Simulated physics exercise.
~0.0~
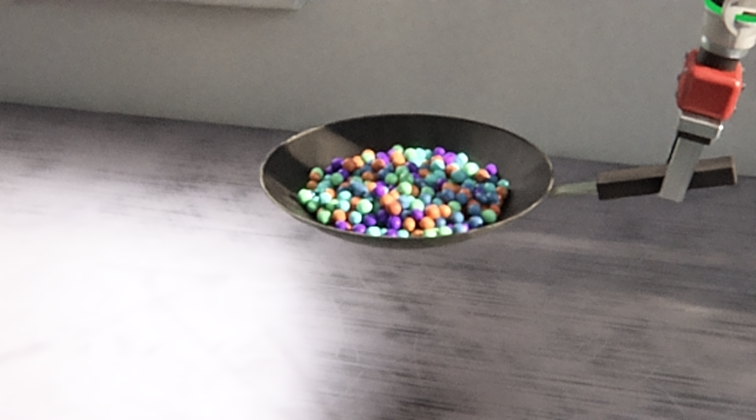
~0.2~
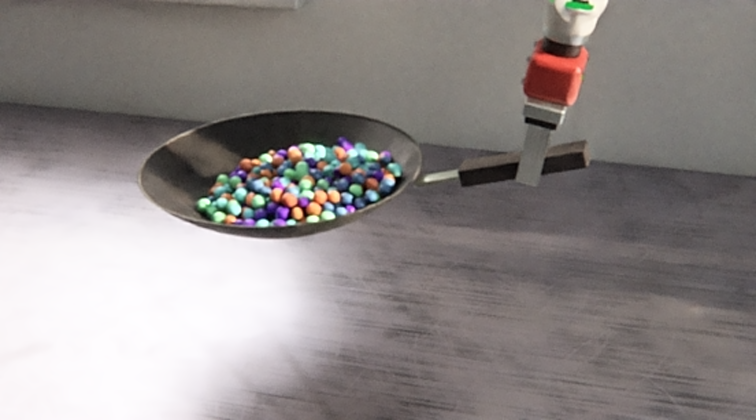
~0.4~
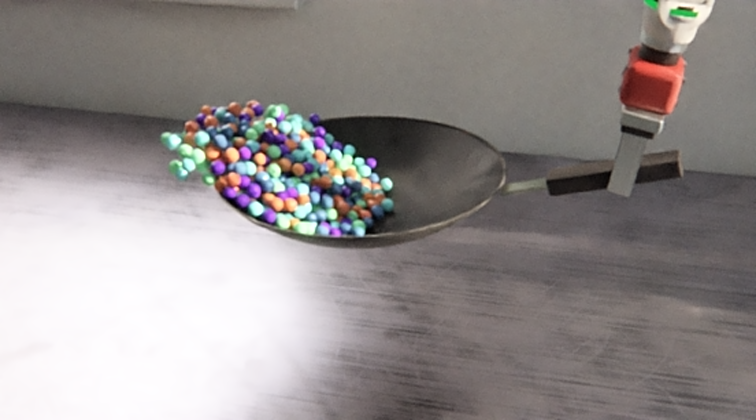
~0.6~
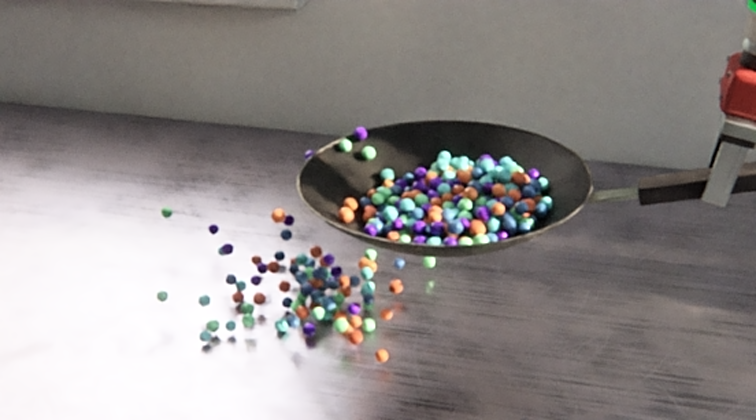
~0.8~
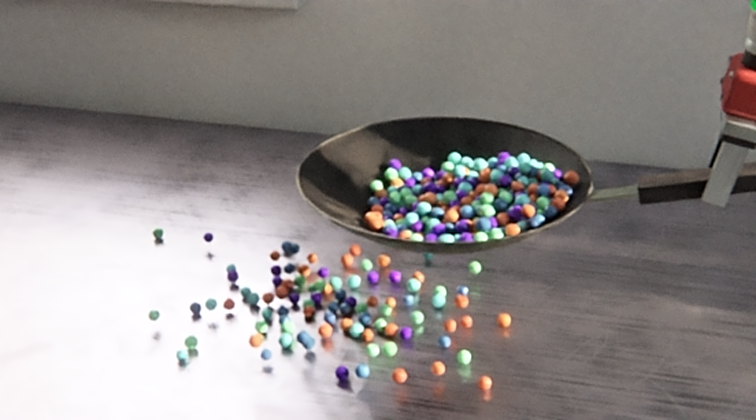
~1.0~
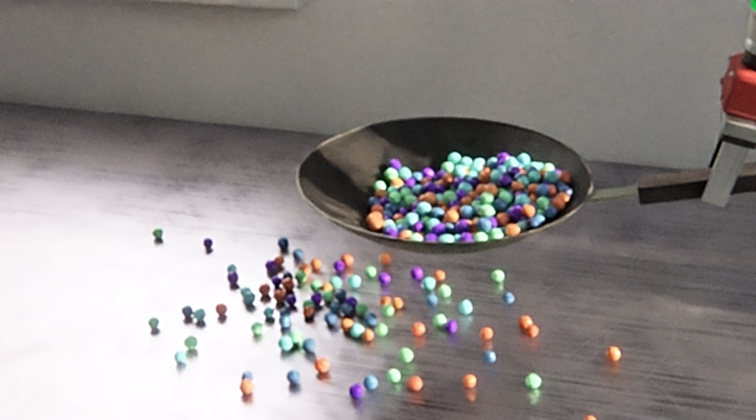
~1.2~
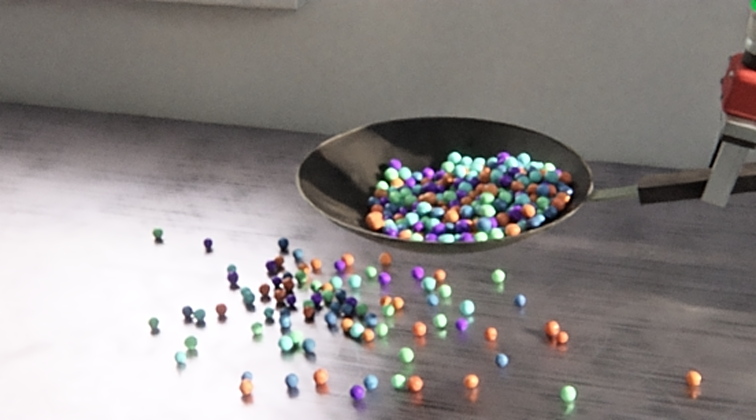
The clip opens on a dark wok full of small round sweets in purple, orange, green and blue, held by its handle in a robot's gripper above a grey surface. The arm first carries the wok to the left, keeping it nearly level. It then pulls it back to the right, and the sweets heap up against the left side and spill over the rim. As the wok moves further right, a cluster drops to the surface below and scatters, some rolling right. Finally the wok is still, with most sweets inside and many lying strewn beneath it.
